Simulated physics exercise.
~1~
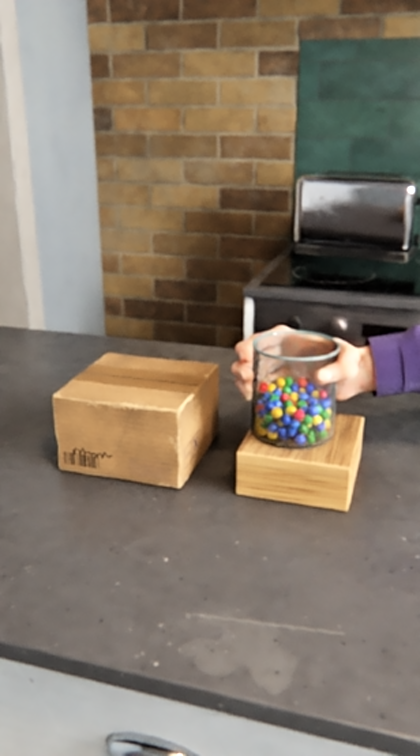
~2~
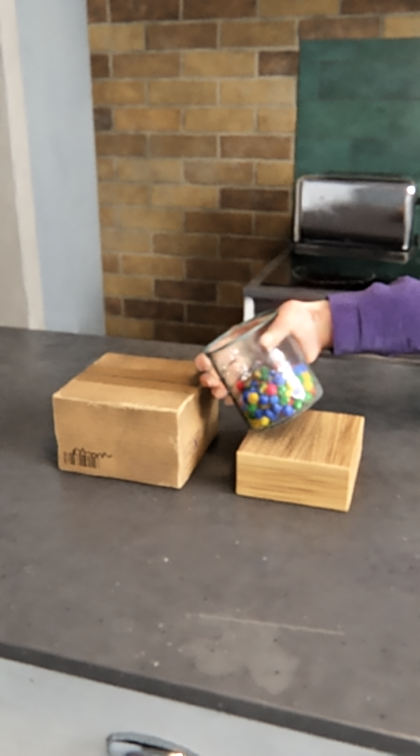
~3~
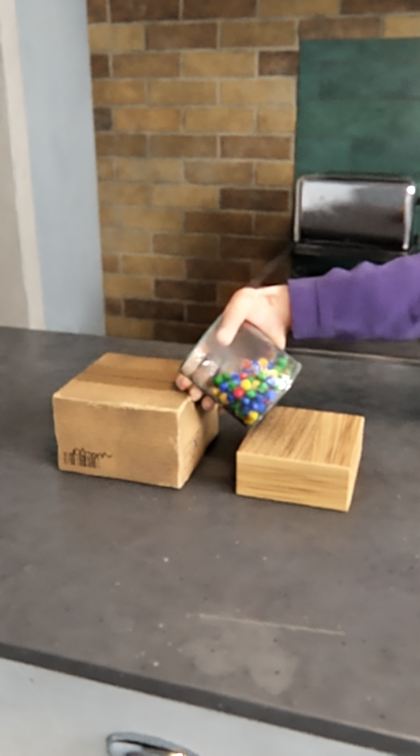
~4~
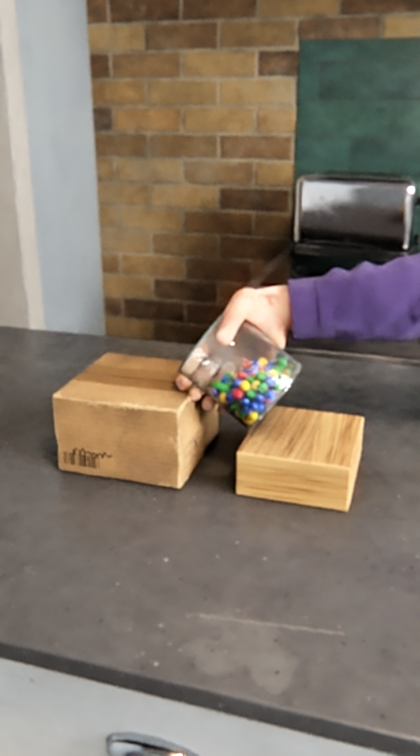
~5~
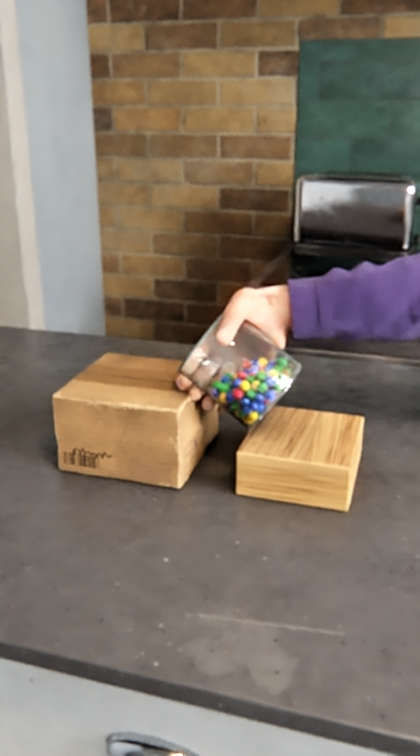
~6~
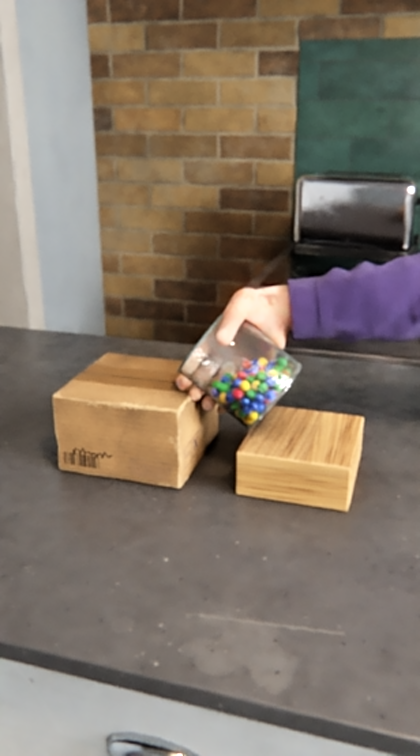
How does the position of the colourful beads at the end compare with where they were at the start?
At the start the beads sit in the upright glass on top of the wooden block. By the end they are further left and slightly higher, still inside the tilted glass between the block and the cardboard box.
